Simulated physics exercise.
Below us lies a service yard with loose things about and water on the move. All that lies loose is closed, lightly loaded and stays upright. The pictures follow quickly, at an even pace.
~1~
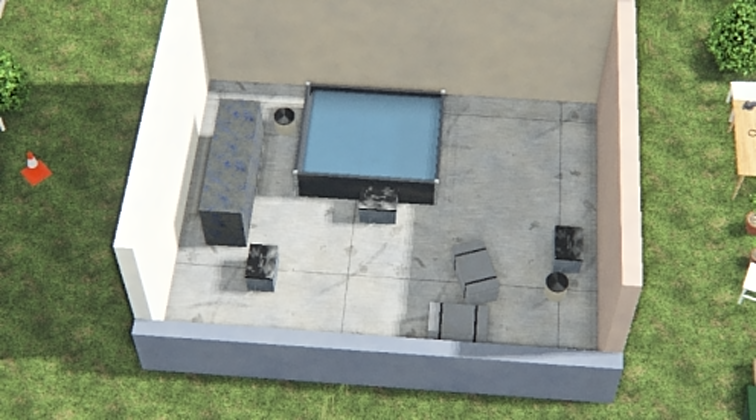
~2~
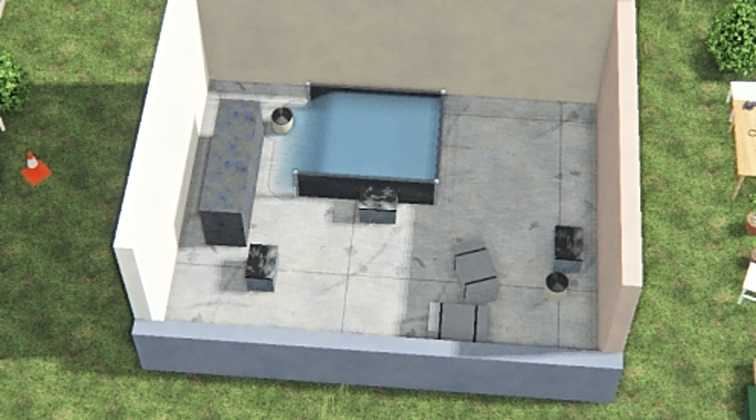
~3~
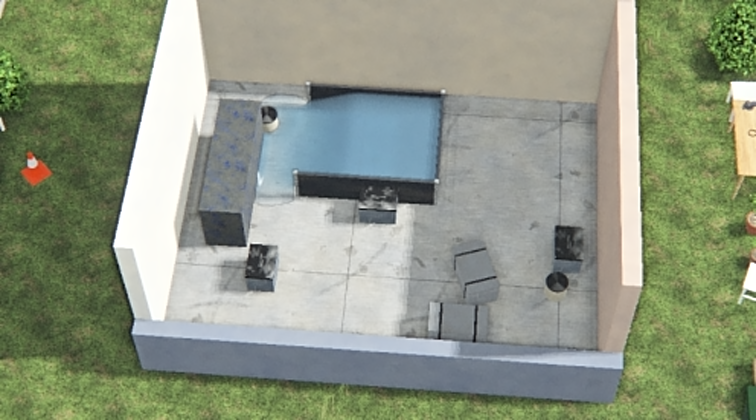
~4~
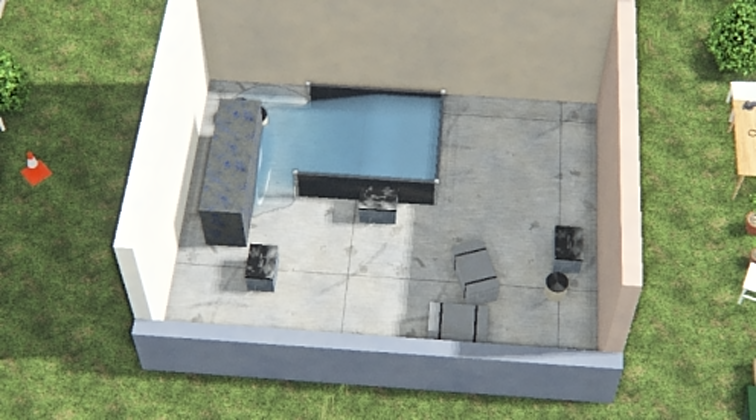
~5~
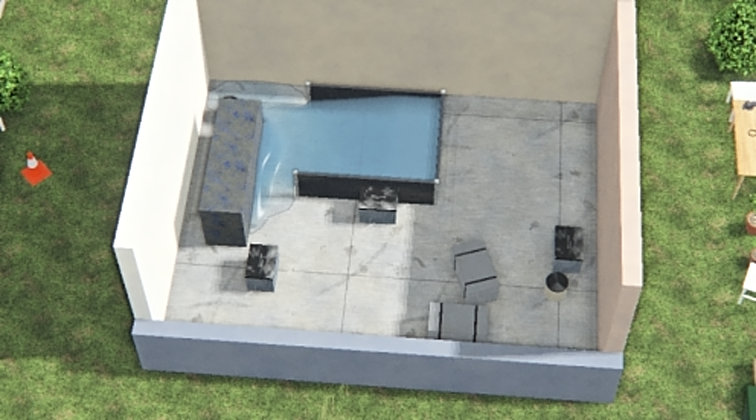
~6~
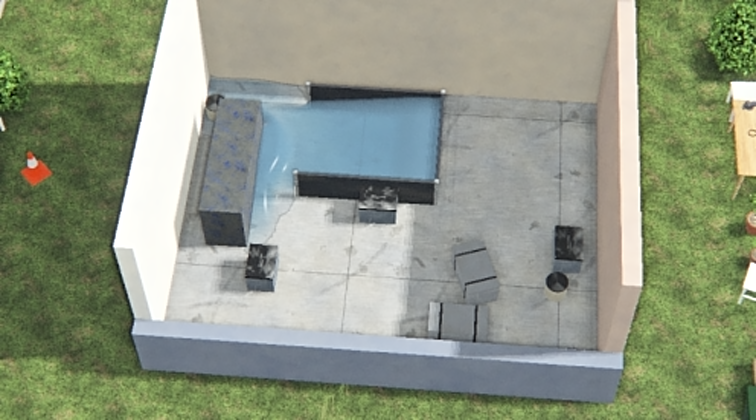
Blue water pours left from an open-sided tank, pushing a small pail behind a long block.
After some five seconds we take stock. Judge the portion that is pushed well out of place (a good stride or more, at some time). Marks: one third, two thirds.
That comes to between one and two thirds.
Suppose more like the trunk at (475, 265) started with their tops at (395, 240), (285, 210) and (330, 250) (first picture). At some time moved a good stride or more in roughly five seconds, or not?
In that order: No, shifted that much, swept aside.
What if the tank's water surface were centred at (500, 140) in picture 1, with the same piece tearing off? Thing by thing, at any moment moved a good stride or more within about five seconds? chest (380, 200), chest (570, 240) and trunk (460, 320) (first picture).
As listed: Yes, never so far, less than that.
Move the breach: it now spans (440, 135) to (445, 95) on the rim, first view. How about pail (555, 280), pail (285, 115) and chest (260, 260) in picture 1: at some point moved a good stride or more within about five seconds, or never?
As listed: That far or more, short of that, short of that.
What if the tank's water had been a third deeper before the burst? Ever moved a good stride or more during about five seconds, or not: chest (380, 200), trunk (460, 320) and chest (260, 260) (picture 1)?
In turn: Less than that, pushed that far, that far or more.
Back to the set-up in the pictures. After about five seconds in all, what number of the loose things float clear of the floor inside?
The number is 3.
A moment on, 2 of 8 are well off their spots; 1 afloat.
Next, 3 of 8 are well off their spots; 2 afloat.
Later, 3 of 8 are well off their spots; 3 afloat.
In the end, 4 of 8 are well off their spots, and 4 have been at some point; 3 afloat.
